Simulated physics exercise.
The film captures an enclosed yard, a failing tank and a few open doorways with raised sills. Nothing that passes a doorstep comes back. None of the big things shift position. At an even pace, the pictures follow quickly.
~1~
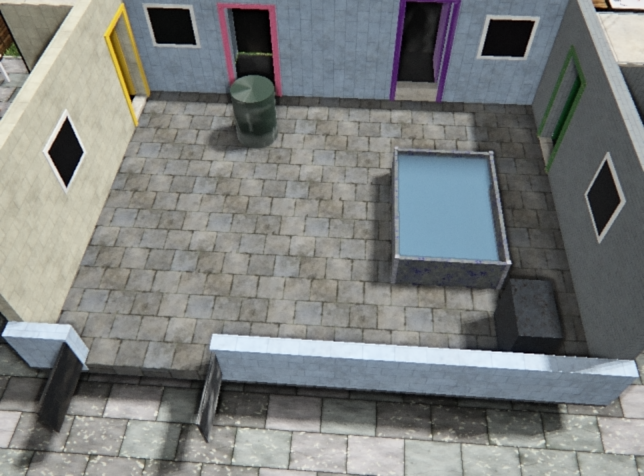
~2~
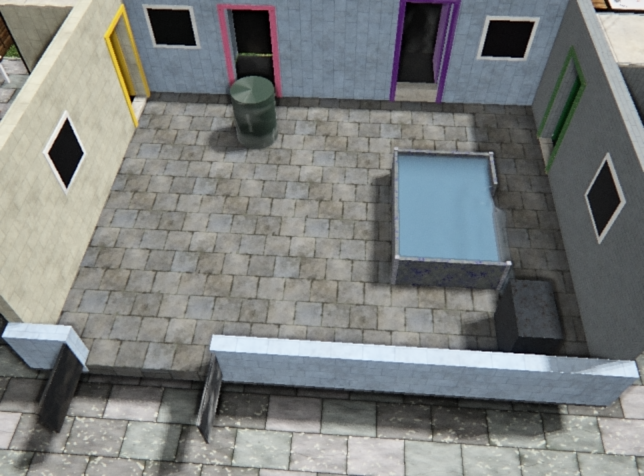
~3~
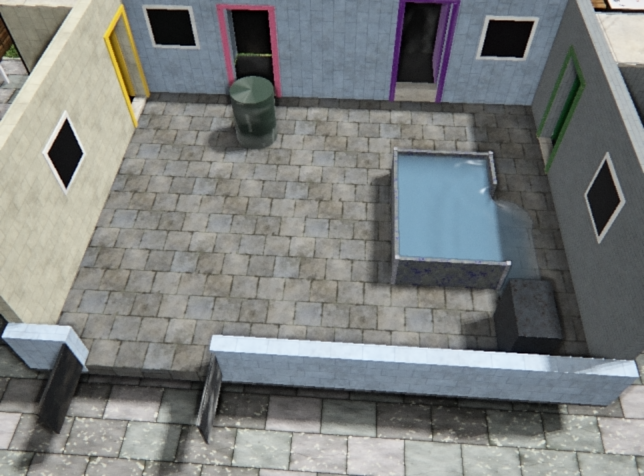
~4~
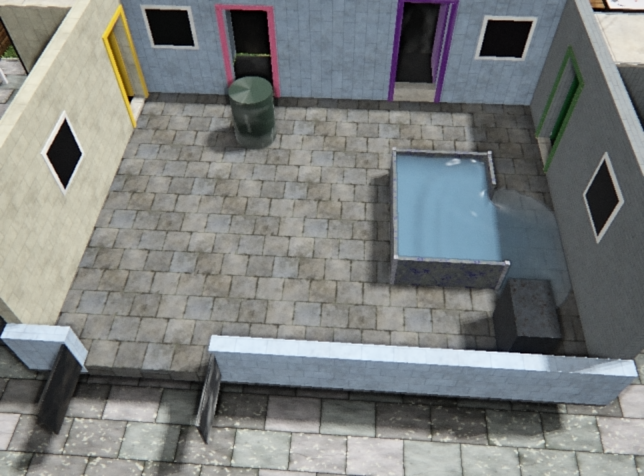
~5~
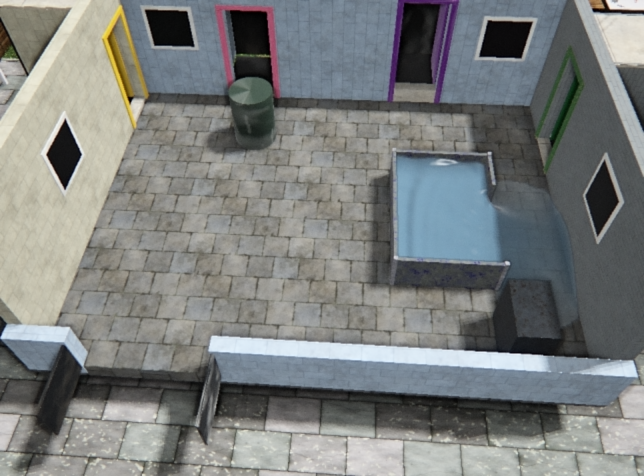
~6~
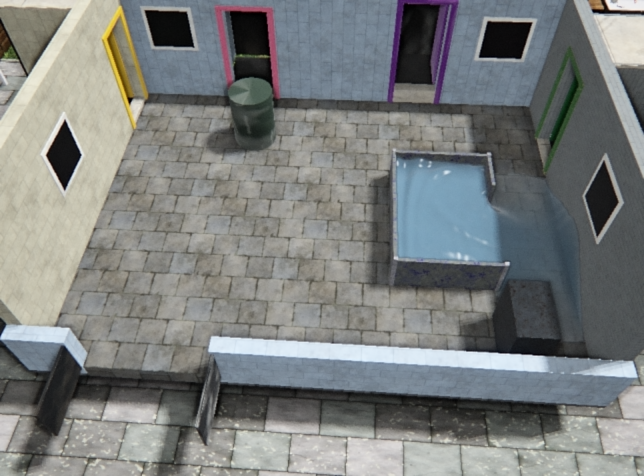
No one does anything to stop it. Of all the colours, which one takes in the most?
The green one.
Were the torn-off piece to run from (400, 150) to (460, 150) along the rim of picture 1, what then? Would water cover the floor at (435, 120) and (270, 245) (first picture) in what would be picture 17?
Taking the two spots in turn, they are wetted and still bare.
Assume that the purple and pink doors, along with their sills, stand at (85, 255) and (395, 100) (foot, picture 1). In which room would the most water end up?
My pick is the one in green.
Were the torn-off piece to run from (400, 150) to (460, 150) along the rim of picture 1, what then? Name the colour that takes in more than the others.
That is the door marked yellow.
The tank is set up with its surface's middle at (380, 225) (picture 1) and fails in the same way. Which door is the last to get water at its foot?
It's the one in yellow.
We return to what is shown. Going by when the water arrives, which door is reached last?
The yellow door.
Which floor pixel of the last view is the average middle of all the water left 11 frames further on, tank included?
Roughly (495, 251).
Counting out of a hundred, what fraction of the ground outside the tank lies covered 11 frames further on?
About 20 %.
A moment on, water covers 10 % of the floor; purple door not reached, green door wet at the sill, nothing in, pink door not reached, yellow door not reached.
Next, water covers 20 % of the floor; purple door not reached, green door a trickle in, pink door not reached, yellow door not reached.
Then, water covers 35 % of the floor; purple door wet at the sill, nothing in, green door a trickle in, pink door not reached, yellow door not reached.
Later, water covers 65 % of the floor; purple door wet at the sill, nothing in, green door some in, pink door wet at the sill, nothing in, yellow door not reached.
In the end, water covers 90 % of the floor; purple door wet at the sill, nothing in, green door some in, pink door wet at the sill, nothing in, yellow door a trickle in; the green door has let in the most.
